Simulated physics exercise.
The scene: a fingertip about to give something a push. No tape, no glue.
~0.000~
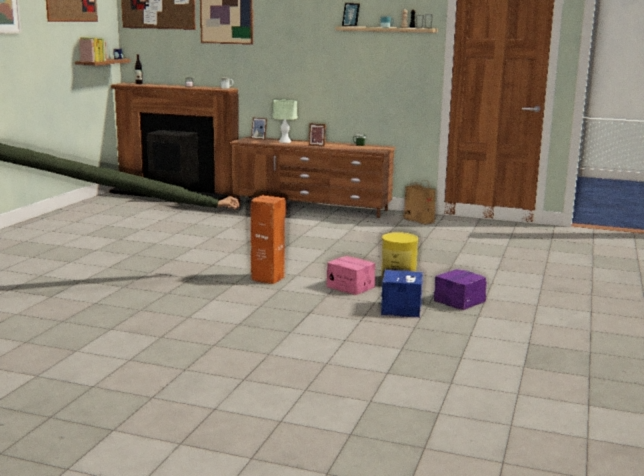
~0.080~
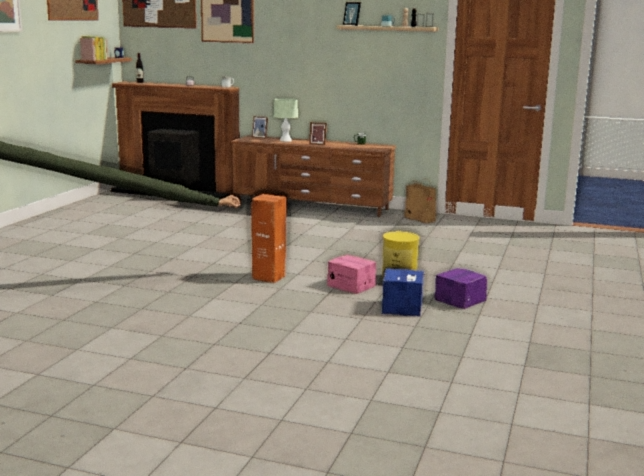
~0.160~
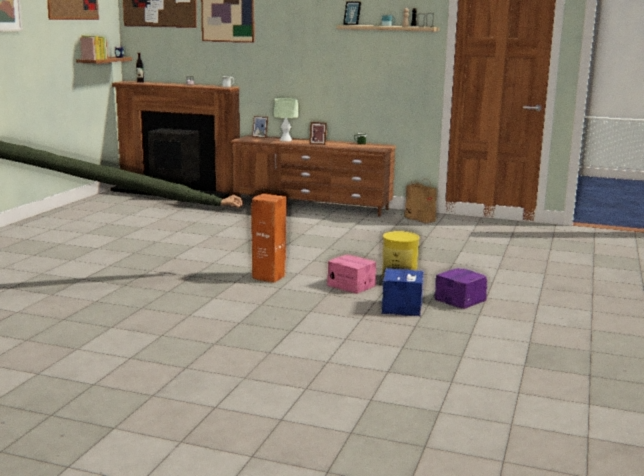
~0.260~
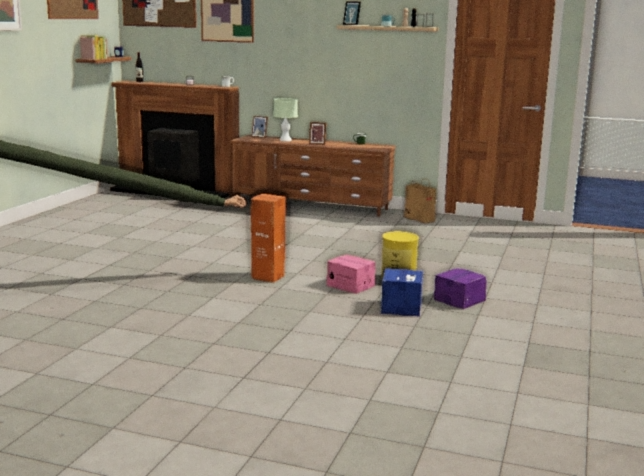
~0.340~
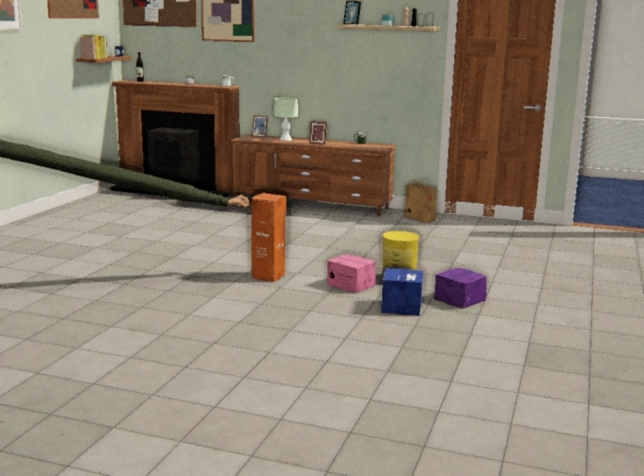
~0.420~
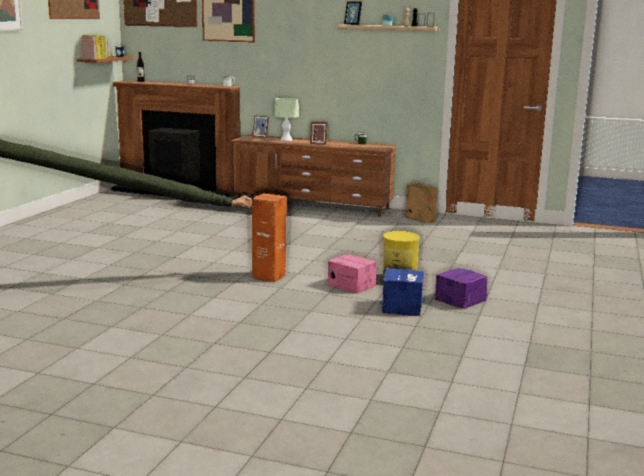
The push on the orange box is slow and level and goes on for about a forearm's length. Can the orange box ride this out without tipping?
The orange box topples.
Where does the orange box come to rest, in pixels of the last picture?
Near (305, 283).
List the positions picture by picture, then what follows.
The first picture shows orange box (268, 240).
The second picture shows orange box (269, 239).
The third picture shows orange box (269, 238).
The fourth picture shows orange box (268, 238).
The fifth picture shows orange box (268, 238).
The sixth picture shows orange box (269, 238).
After 0.92 s, orange box turned 13° from how it was put near (278, 237).
After 1.42 s, orange box turned 40° from how it was put near (296, 243).
After 1.62 s, orange box turned 64° from how it was put near (310, 254).
After 1.92 s, orange box on its side near (308, 272).
In the end (2.5 s), toppled on the floor, orange box. At the end, from the last picture's camera, orange box near (305, 283).
